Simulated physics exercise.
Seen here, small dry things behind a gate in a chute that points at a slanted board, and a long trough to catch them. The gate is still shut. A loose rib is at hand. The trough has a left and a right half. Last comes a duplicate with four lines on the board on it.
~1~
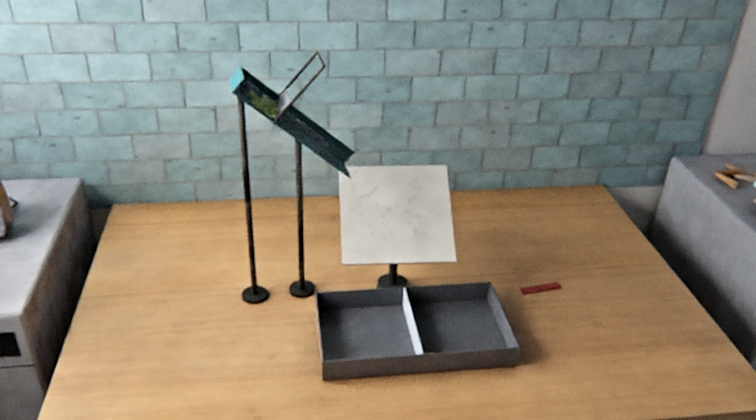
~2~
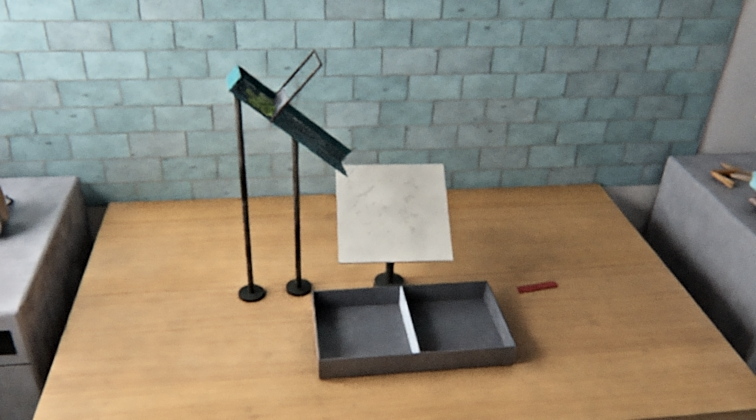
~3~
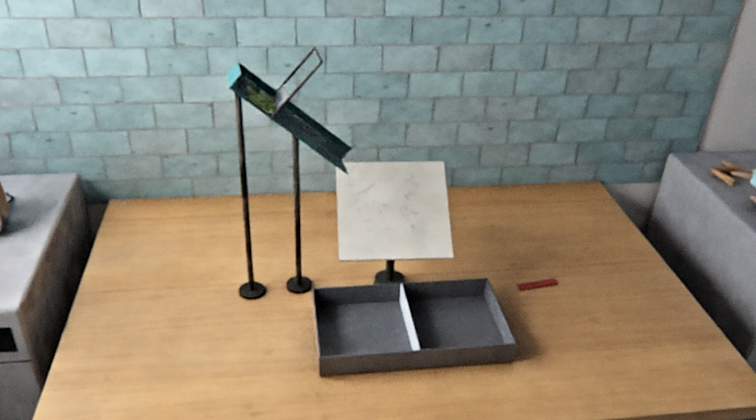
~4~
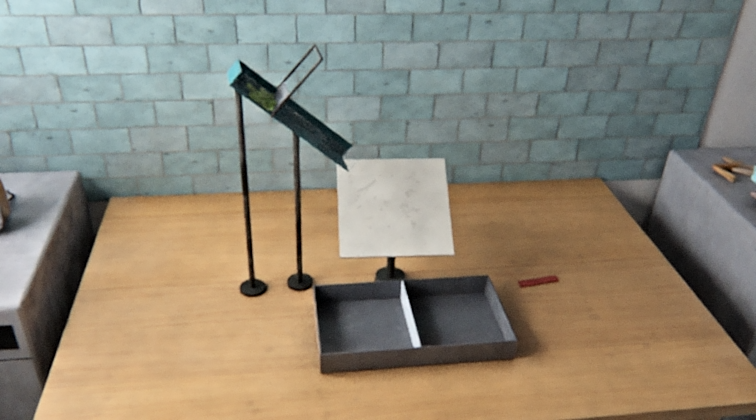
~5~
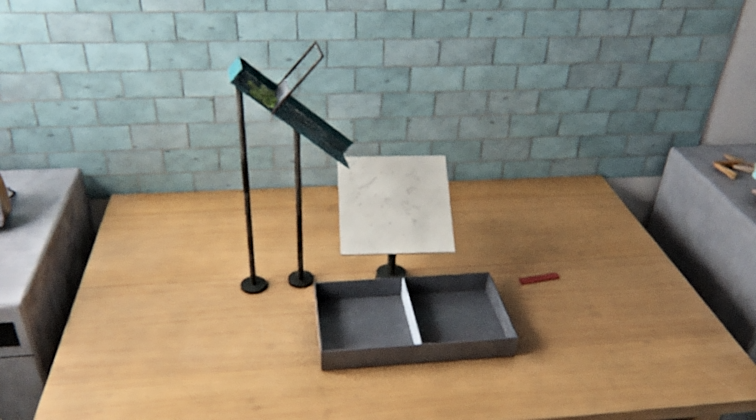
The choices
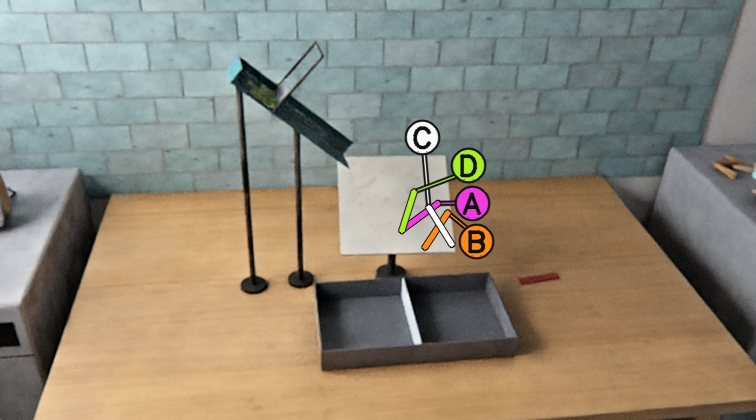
The footage shows a dark green chute on two thin posts, sloping toward a tilted pale board above a divided grey tray on a wooden table, a small red strip nearby; nothing moves except a slight shift of the view.
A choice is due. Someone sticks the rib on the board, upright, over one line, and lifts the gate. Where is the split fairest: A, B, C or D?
Line B does it best.
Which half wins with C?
Right.
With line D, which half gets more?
More lands on the left.
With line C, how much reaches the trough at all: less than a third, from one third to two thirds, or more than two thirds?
It is more than two thirds.
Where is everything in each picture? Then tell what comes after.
In the first picture, load behind the gate (269, 106), dried peas; lip of the chute (347, 171), sloping fairly steeply.
In the second picture, middle of the board (393, 212), tilted fairly steeply; middle of its low edge (396, 262); of its high edge (390, 164).
In the third picture, front corners of the trough (320, 357) and (516, 343); front end of its middle wall (420, 350); gate still shut (284, 94).
In the fourth picture, middle of the load (266, 99); lip (345, 164).
In the fifth picture, middle of the load (267, 96); lip (346, 161).
On the marked copy, line A from (438, 203) to (404, 228); line B from (447, 212) to (425, 247); line C from (428, 207) to (451, 244); line D from (414, 191) to (401, 230).
With A, of what is caught, the larger part in the left half, roughly a quarter in the right.
With B, of what is caught, roughly half in the left half, roughly half in the right.
With C, of what is caught, roughly a quarter in the left half, the larger part in the right.
With D, of what is caught, the larger part in the left half, about a tenth in the right.
